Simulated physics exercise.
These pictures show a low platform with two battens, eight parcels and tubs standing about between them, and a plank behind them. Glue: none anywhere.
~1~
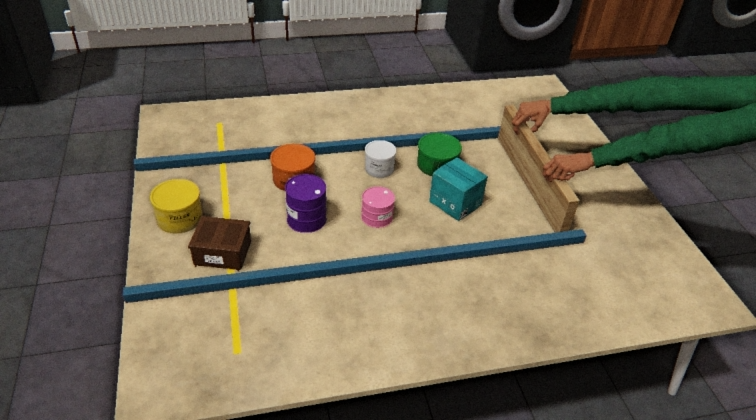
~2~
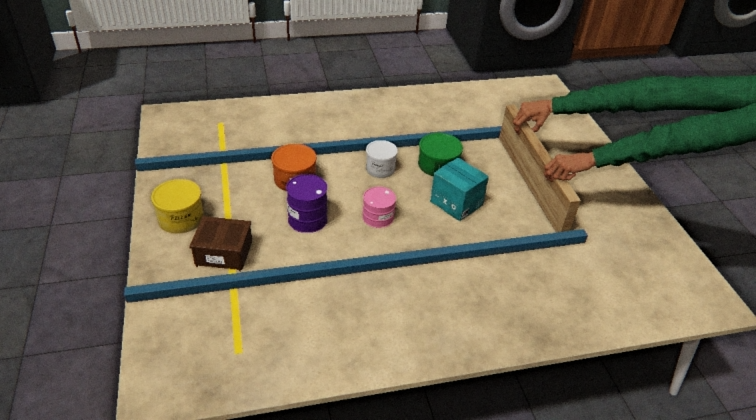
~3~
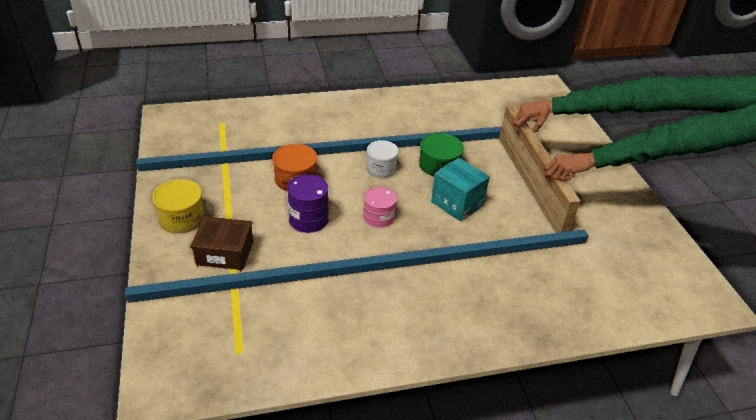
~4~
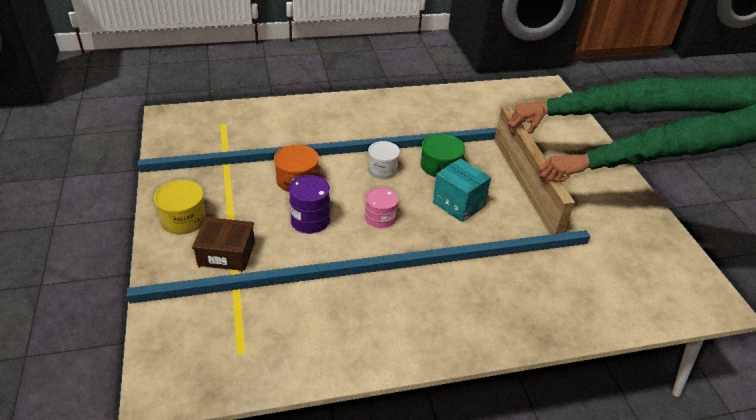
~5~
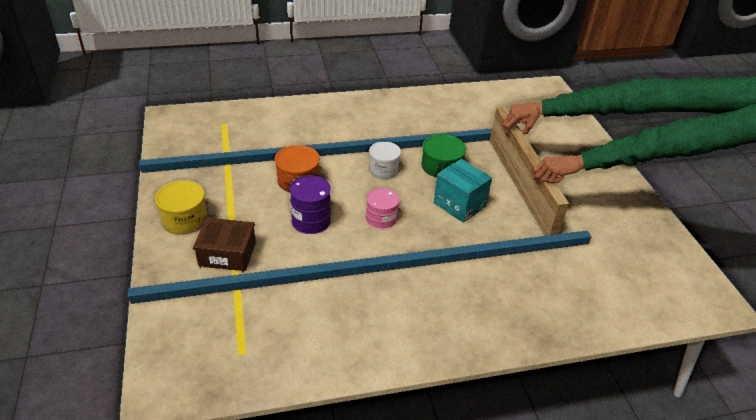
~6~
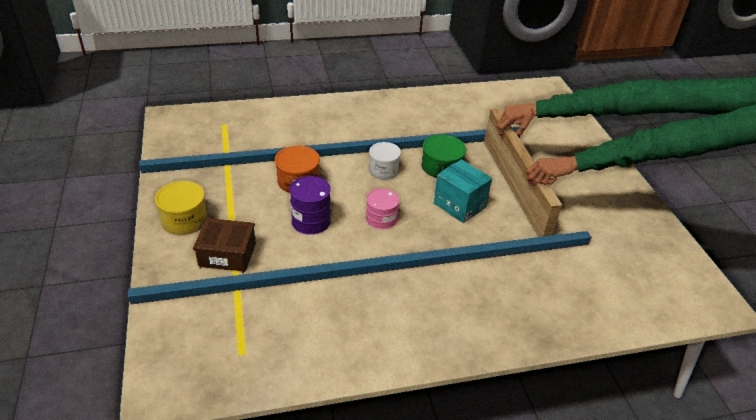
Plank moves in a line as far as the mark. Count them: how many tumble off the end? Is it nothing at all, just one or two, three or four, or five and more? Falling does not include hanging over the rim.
It is just one or two.
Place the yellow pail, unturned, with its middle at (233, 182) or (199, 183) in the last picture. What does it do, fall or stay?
Well, it tips off the first time and tips off the second time.
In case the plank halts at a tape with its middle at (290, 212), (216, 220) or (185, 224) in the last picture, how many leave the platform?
Respectively 0, 2 and 5.
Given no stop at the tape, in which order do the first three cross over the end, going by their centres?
First the yellow pail, then the orange pail, then the purple canister.
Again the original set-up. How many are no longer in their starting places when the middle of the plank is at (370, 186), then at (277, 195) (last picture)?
I make it 6 at the first spot and 8 at the other.
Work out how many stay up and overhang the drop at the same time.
I get 1.
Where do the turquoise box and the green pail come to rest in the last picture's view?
The turquoise box comes to rest close to (210, 211), while the green pail rests close to (205, 179).
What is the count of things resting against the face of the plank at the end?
At rest, 3 are in contact.
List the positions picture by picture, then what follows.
In the first picture, yellow pail (177, 207); brown tote (221, 244); orange pail (293, 168); plank (534, 167); tape (227, 217).
In the second picture, brown tote (223, 244); green pail (440, 155).
In the third picture, orange pail (295, 168); plank (535, 167).
In the fourth picture, yellow pail (181, 207); pink canister (381, 208).
In the fifth picture, brown tote (226, 245); white pail (384, 161).
In the sixth picture, yellow pail (182, 208); brown tote (226, 245); orange pail (298, 170); plank (519, 170); tape (231, 218).
Soon after, none off yet; yellow pail at rest near (182, 208); brown tote at rest near (226, 245); orange pail at rest near (298, 170).
After that, none off yet; yellow pail at rest near (182, 208); brown tote at rest near (226, 245); orange pail displaced well along near (227, 177).
In the end, the number that fall off is one or two; gone, orange pail and yellow pail.
